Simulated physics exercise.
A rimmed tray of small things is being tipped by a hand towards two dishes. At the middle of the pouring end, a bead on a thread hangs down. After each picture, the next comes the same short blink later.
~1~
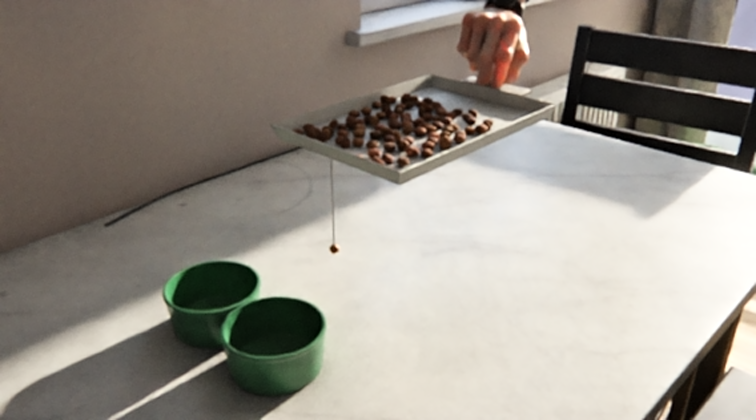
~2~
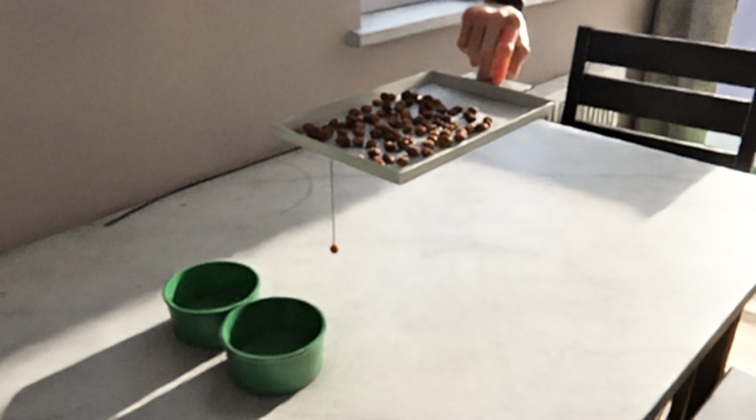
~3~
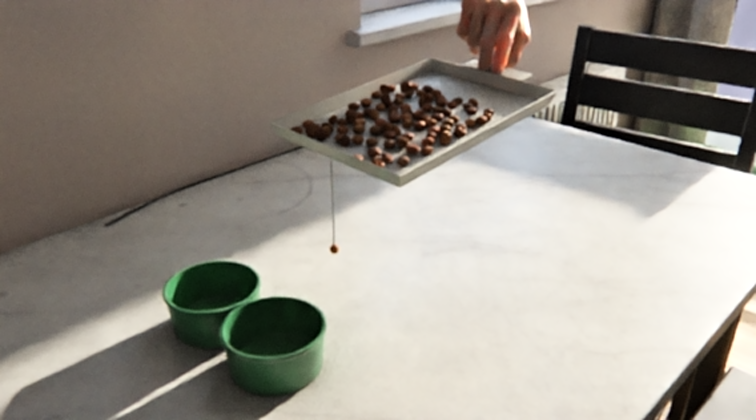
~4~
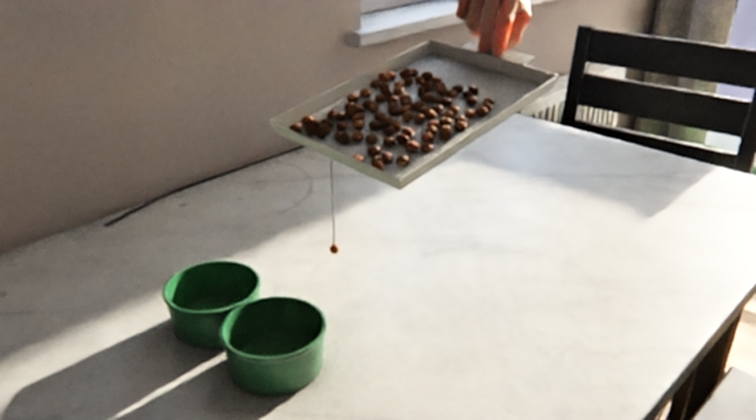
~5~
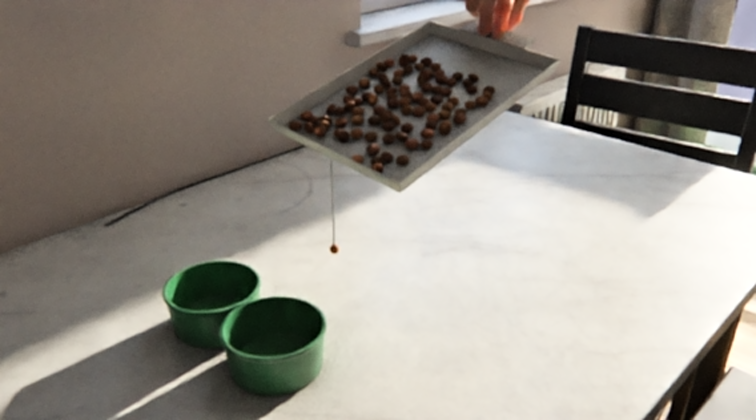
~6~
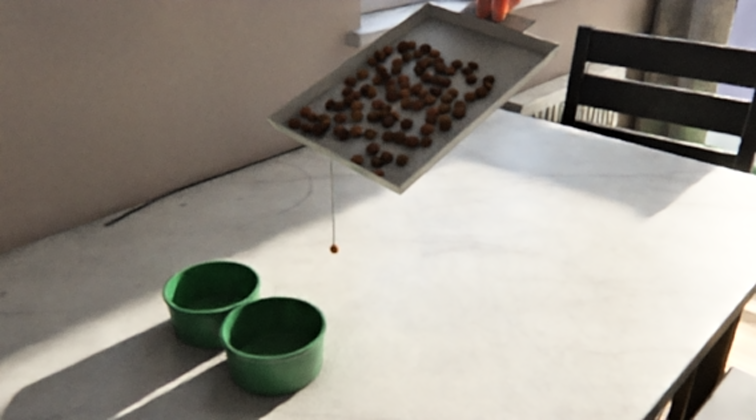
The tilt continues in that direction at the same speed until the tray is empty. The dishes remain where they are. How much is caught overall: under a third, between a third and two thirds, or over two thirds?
The dishes take a low share, short of one third.
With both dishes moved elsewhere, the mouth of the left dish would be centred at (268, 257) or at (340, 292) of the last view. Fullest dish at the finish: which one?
Trial 1: The one on the right side. Trial 2: The one on the left side.
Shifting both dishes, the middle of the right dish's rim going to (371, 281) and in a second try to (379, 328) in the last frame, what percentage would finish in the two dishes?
About 60 and 60 per cent.
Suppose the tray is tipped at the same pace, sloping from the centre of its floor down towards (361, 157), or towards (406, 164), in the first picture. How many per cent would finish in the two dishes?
Well, 0 percent for one and then 0 percent for the other.
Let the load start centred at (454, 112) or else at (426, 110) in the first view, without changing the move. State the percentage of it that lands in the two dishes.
You'd get near 10 percent first and near 0 percent next.
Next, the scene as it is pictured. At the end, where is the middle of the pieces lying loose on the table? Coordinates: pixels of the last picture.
Around (358, 339).
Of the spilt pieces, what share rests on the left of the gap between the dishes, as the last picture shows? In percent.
Reading: Around 0 %.
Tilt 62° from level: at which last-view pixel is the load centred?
Look about (368, 147) in the last picture.
Just after the last frame, tray tipped steeply; almost all on the tray; just a few in the air.
A moment on, tray tipped right over; about a tenth on the tray; roughly two thirds outside both; roughly a quarter in the air.
Further on, tray tipped past a quarter turn; every one outside both.
When it is over, tray tipped past a quarter turn; not one in the right dish; not one in the left dish; every one outside both.
